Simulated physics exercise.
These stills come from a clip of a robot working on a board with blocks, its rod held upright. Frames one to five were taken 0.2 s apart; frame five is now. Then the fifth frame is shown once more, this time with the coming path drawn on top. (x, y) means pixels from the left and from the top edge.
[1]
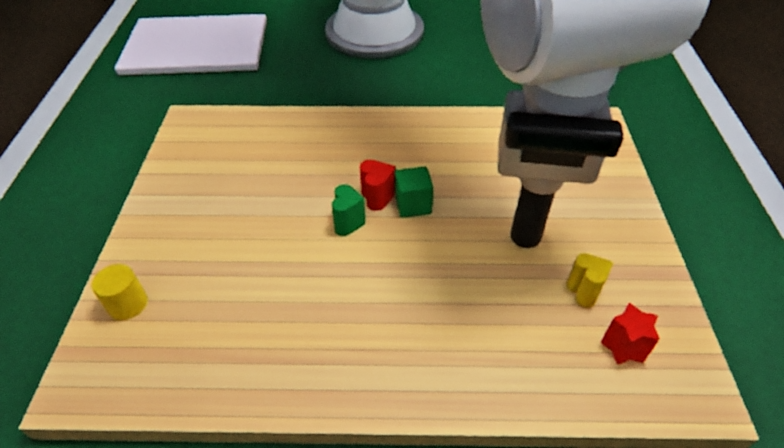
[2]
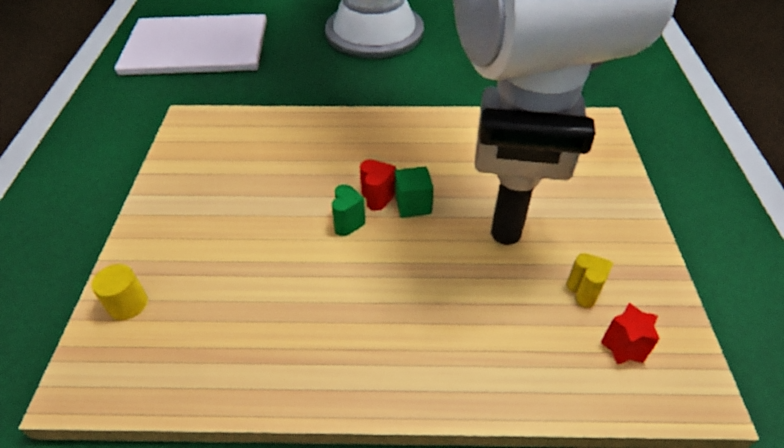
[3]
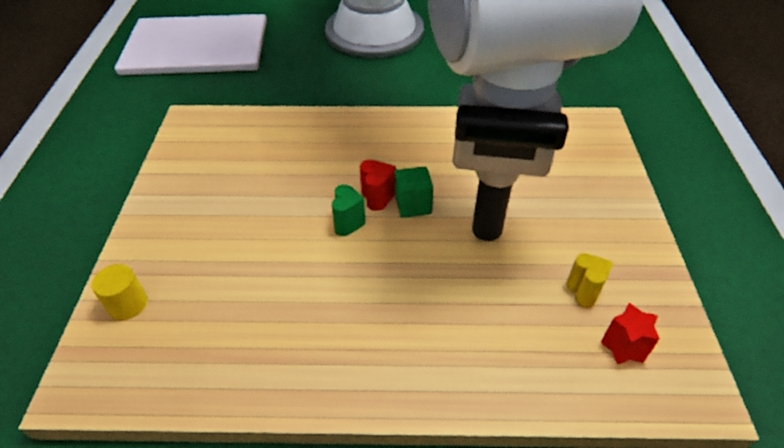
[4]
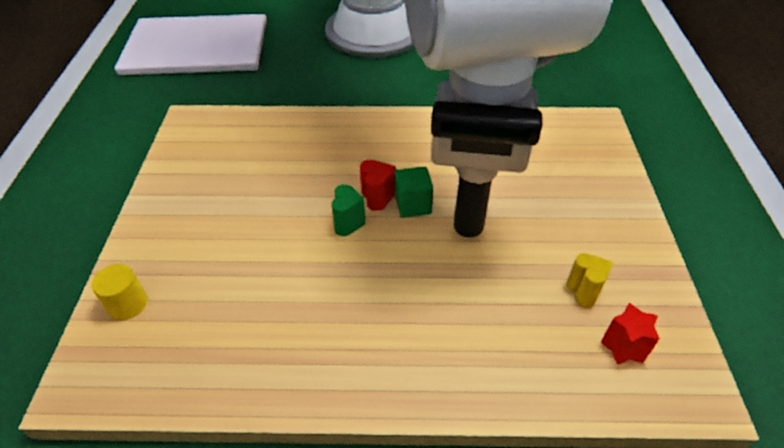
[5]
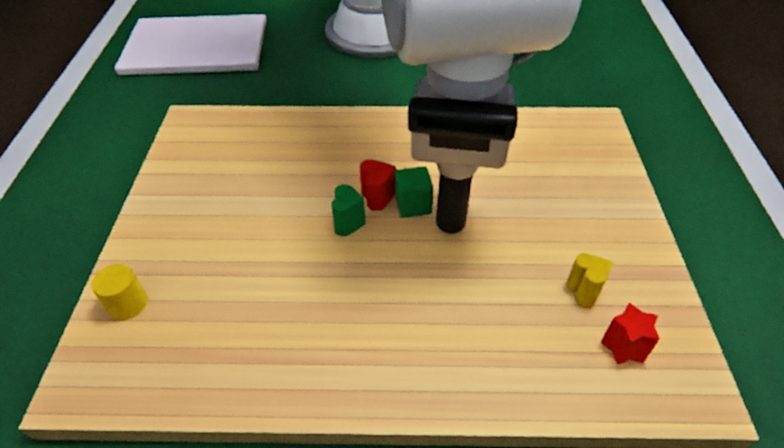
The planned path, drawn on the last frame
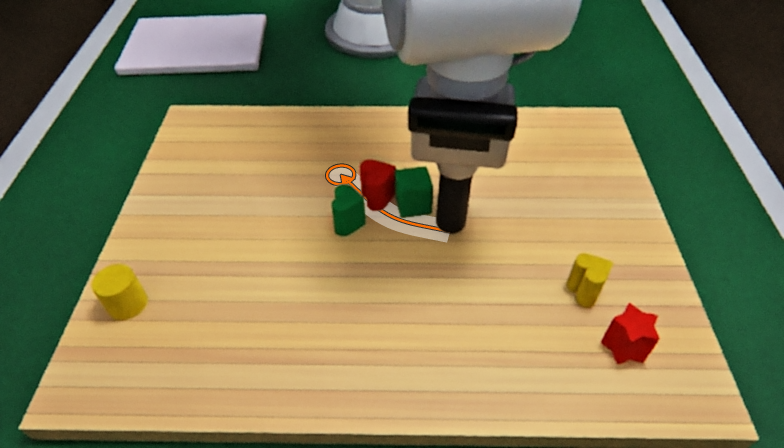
A robot arm with a dark rod pointing down starts right of centre over a wooden board holding scattered red, green and yellow blocks. It slides steadily left across the board, drawing close to the right side of the green square block near two hearts, while all the blocks stay still.
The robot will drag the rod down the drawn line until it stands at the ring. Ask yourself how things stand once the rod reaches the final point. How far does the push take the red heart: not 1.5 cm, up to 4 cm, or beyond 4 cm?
It shifts by more than 4 cm.
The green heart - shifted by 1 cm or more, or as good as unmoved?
It stays put.
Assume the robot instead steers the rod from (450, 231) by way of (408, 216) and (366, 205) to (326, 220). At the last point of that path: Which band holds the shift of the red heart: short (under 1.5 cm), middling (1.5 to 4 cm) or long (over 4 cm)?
Displaced 1.5 to 4 cm.
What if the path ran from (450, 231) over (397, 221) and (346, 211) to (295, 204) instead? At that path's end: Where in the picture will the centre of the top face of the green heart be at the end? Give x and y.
If I read the scene right, the answer is (317, 203).
Drawn move, from (450, 231) via (403, 221) and (368, 199), ending at (341, 175).
On the path given first. One third of the way, rod (403, 213); green square piece (410, 173), turned 20° clockwise.
Two thirds of the way, rod (367, 191); red heart (365, 153), turned 45° clockwise; green square piece (408, 170), turned 40° clockwise.
At the end, rod (340, 167); green heart still; red heart (360, 136), turned 105° clockwise; green square piece (408, 170), turned 40° clockwise.
